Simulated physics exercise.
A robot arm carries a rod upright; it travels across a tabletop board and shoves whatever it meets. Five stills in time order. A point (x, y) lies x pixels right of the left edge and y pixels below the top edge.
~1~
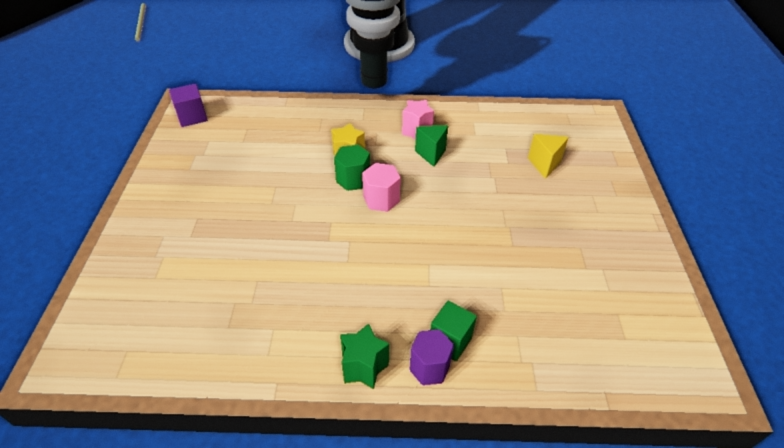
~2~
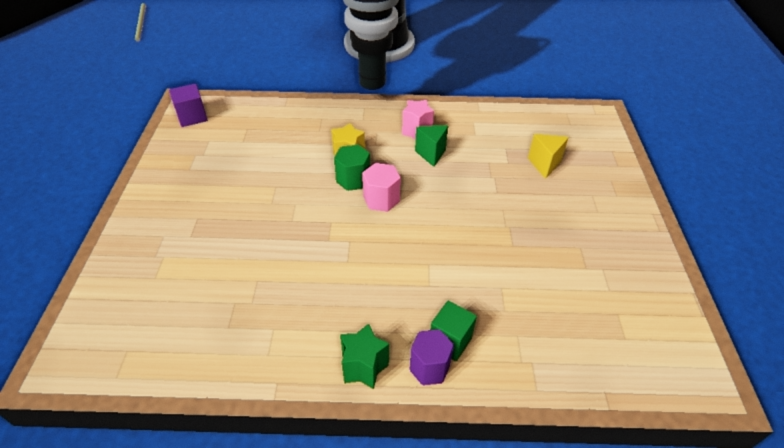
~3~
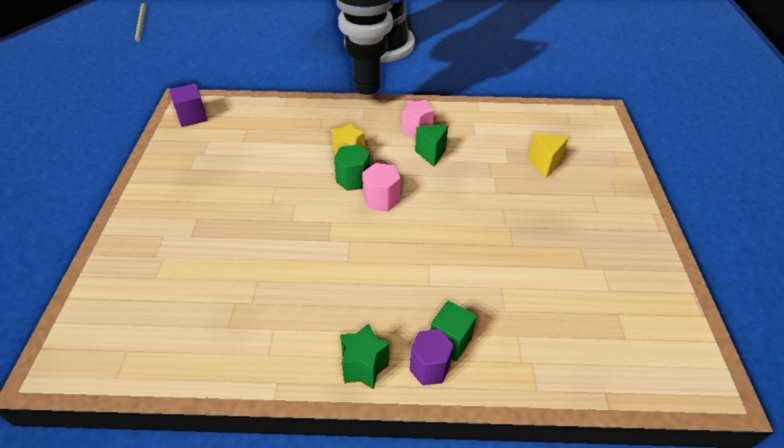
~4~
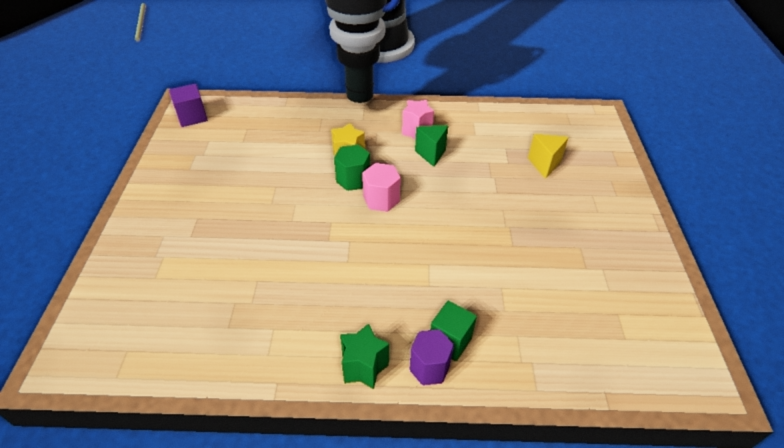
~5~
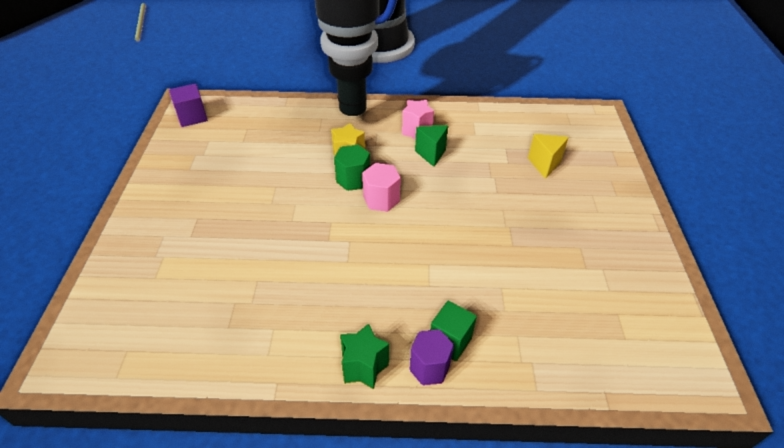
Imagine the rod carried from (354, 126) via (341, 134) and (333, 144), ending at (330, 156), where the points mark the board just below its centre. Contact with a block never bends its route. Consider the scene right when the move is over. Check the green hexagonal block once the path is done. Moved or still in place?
Here's my answer: The green hexagonal block gets displaced.
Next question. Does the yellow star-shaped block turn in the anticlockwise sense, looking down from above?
Short answer: Yes.
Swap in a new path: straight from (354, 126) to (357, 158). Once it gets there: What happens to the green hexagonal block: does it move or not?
By the end it has moved.
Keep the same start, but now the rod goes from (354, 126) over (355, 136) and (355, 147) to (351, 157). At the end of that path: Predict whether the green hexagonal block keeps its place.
Once the path ends, it is somewhere new.
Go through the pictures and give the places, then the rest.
In the first frame, lower end of the rod at (374, 82), tops of blocks, yellow star-shaped block at (347, 134), green hexagonal block at (352, 155), pink hexagonal block at (382, 175), pink star-shaped block at (418, 107).
In the second frame, rod at (372, 83), blocks as before.
In the third frame, rod at (367, 88), blocks as before.
In the fourth frame, rod at (360, 96), blocks as before.
In the fifth frame, rod at (353, 109), yellow star-shaped block at (347, 134), green hexagonal block at (352, 155), pink hexagonal block at (382, 175), pink star-shaped block at (418, 107).
The first path, step by step. Halfway along, rod at (335, 122); nothing pushed yet.
At the end, rod at (328, 139); yellow star-shaped block at (350, 141), turned 30° anticlockwise; green hexagonal block at (357, 161); pink hexagonal block at (383, 177); pink star-shaped block not moved.
